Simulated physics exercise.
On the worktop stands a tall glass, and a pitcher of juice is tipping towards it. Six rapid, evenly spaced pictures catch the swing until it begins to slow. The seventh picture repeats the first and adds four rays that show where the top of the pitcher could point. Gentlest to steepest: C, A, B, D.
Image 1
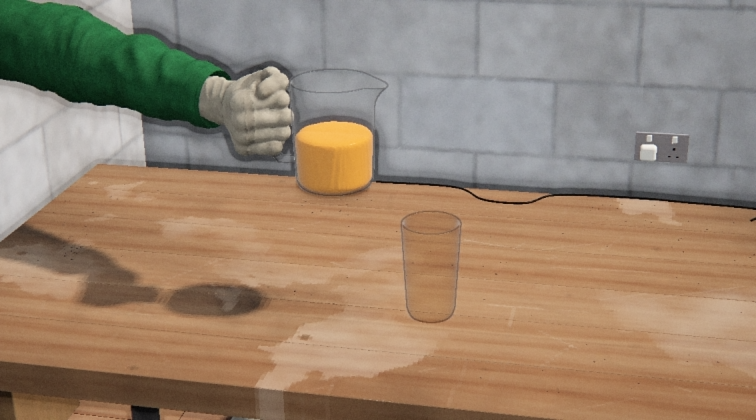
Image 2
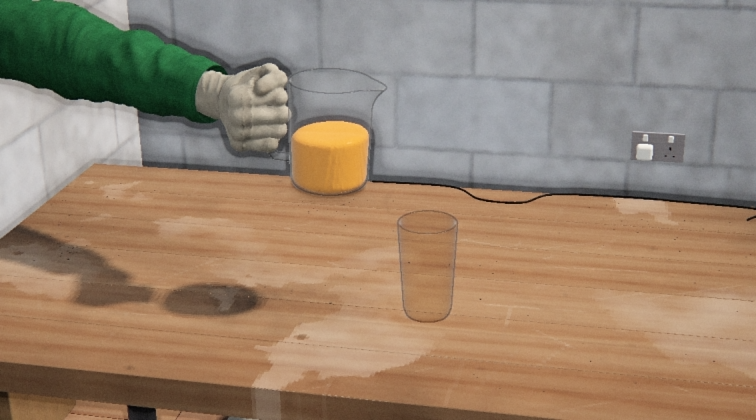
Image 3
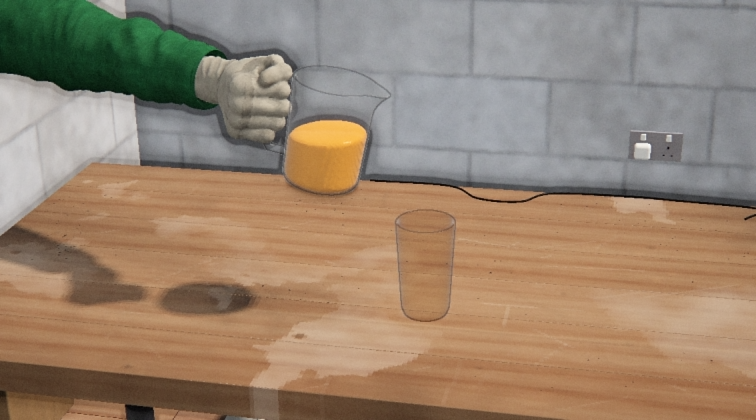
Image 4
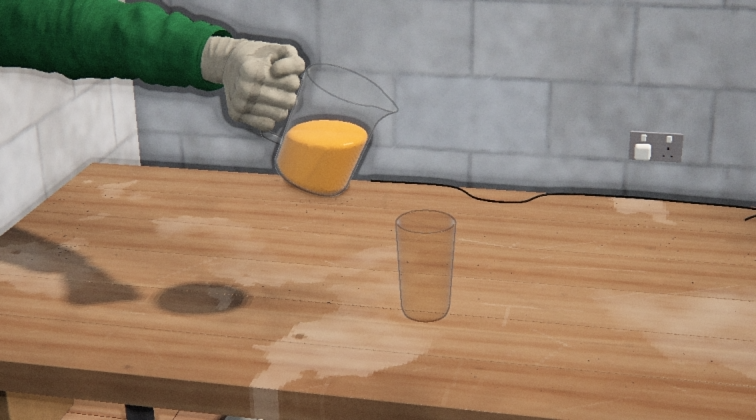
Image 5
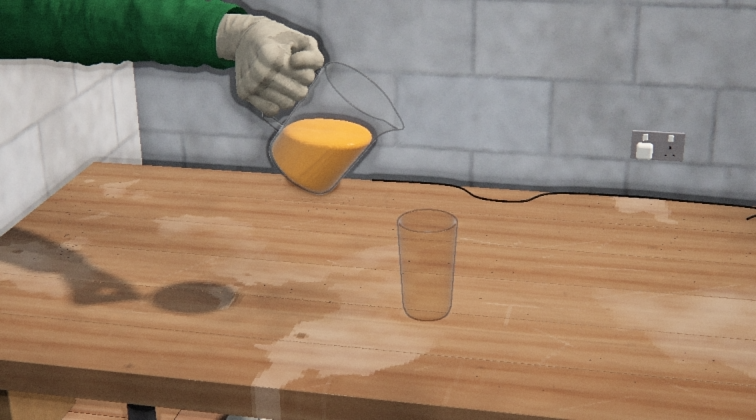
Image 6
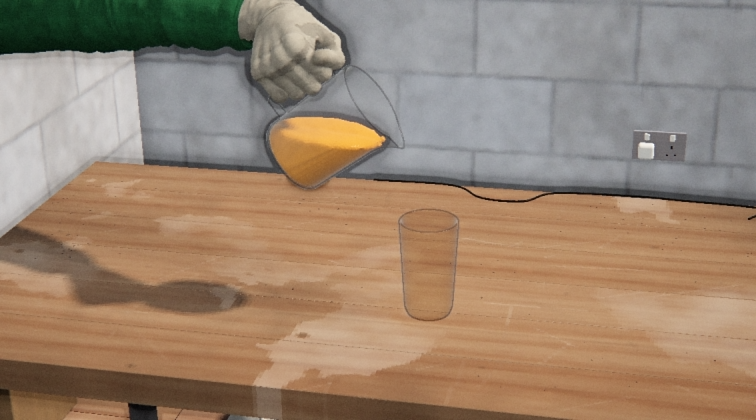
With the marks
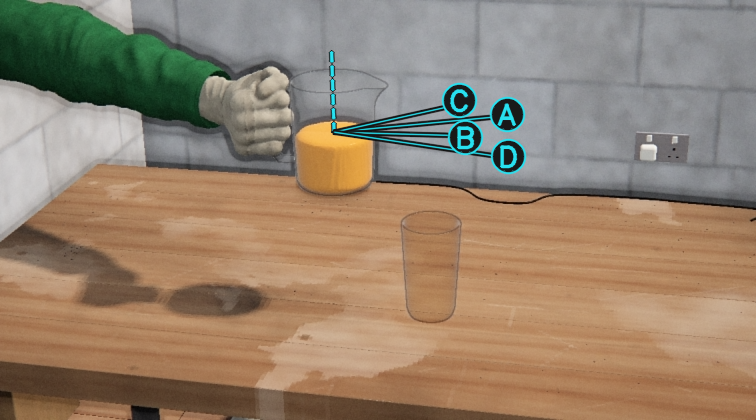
A gloved hand in a green sleeve held a clear pitcher of orange juice above a wooden worktop, then tilted it steadily to the right, the juice sliding up to its lip near an empty glass.
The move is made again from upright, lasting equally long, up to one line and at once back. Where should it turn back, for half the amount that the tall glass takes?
The answer is tilt C.
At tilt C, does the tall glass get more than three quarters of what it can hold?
No, it does not.
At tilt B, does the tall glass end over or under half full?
Over half.
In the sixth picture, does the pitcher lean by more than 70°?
No.
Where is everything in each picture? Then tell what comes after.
Upright, lip at (386, 86); rim of the tall glass round (431, 222); nothing has left yet.
Tipped about 3°, lip at (385, 88); nothing has left yet.
Tipped about 11°, lip at (389, 96); nothing has left yet.
Tipped about 23°, lip at (397, 110); nothing has left yet.
Tipped about 37°, lip at (403, 127); nothing has left yet.
Tipped about 53°, lip at (403, 146); nothing has left yet.
On the marked copy, A at (491, 117); B at (447, 135); C at (443, 107); D at (491, 155).
For tilt A, the tall glass ends with about 67 % of what it can hold.
For tilt B, the tall glass ends with about 84 % of what it can hold.
For tilt C, the tall glass ends with about 49 % of what it can hold.
For tilt D, the tall glass ends with about 95 % of what it can hold; 5 % of the juice is spilt.
